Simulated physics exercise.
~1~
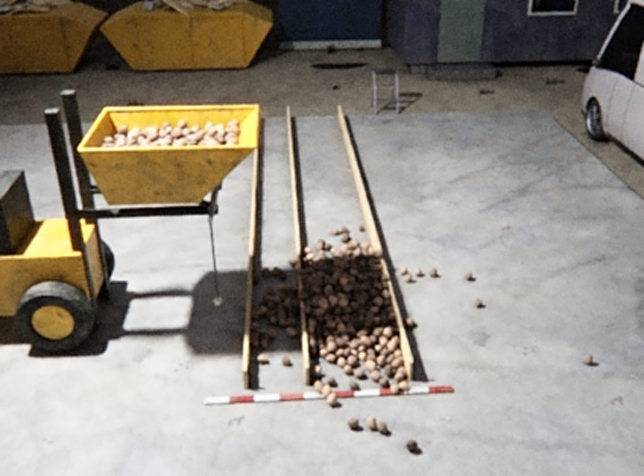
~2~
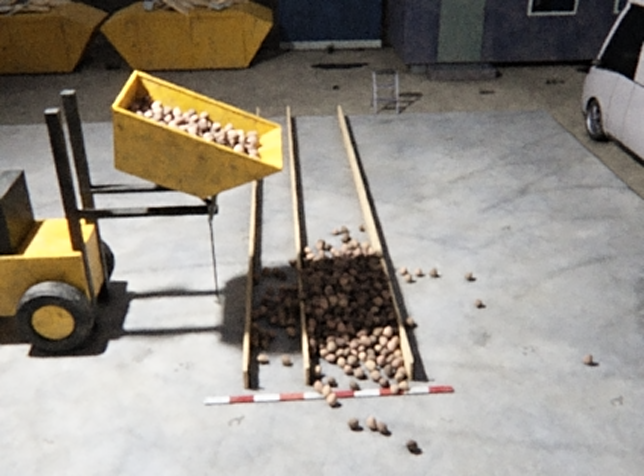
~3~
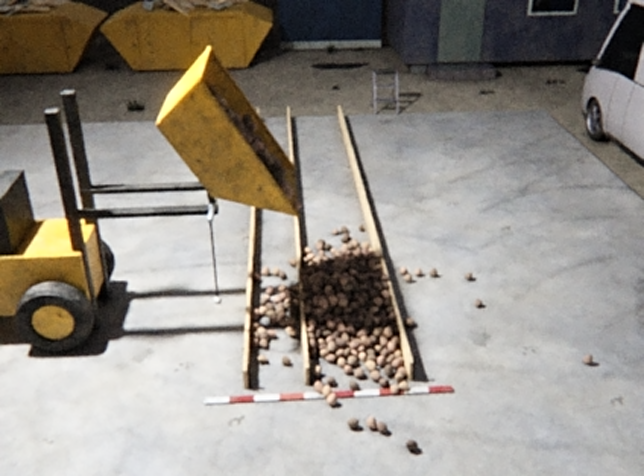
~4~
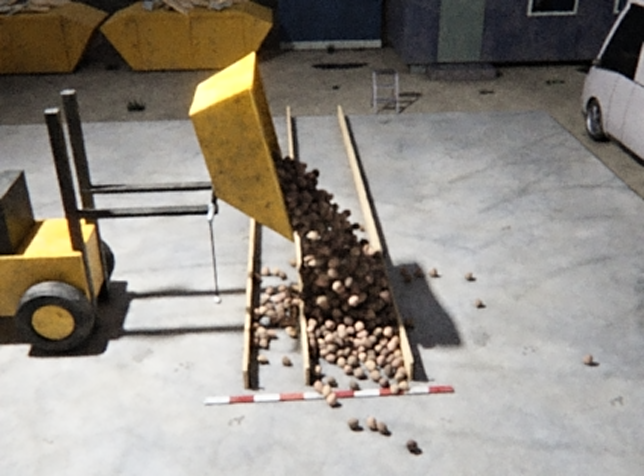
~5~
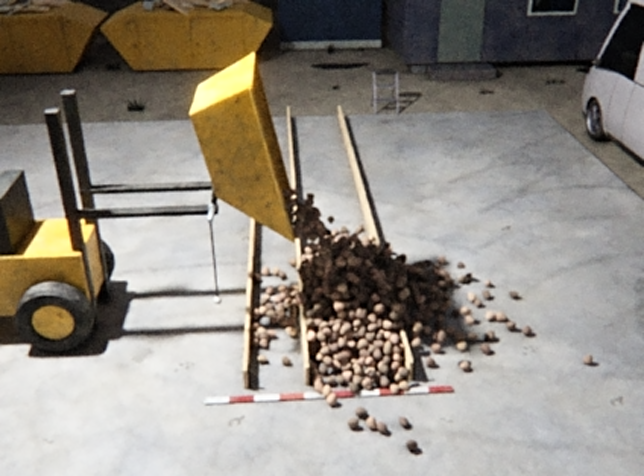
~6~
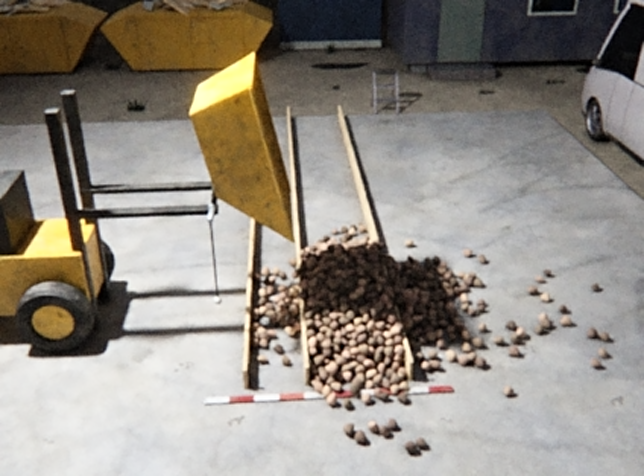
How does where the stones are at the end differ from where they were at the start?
At the start the stones are split between the raised yellow skip on the left and a pile between the boards. By the end they all lie on the floor in a bigger heap, spread farther right past the last board.
Yellow skip on a forklift tipping stones onto a pile between wooden boards, some spilling past the right board before everything settles.
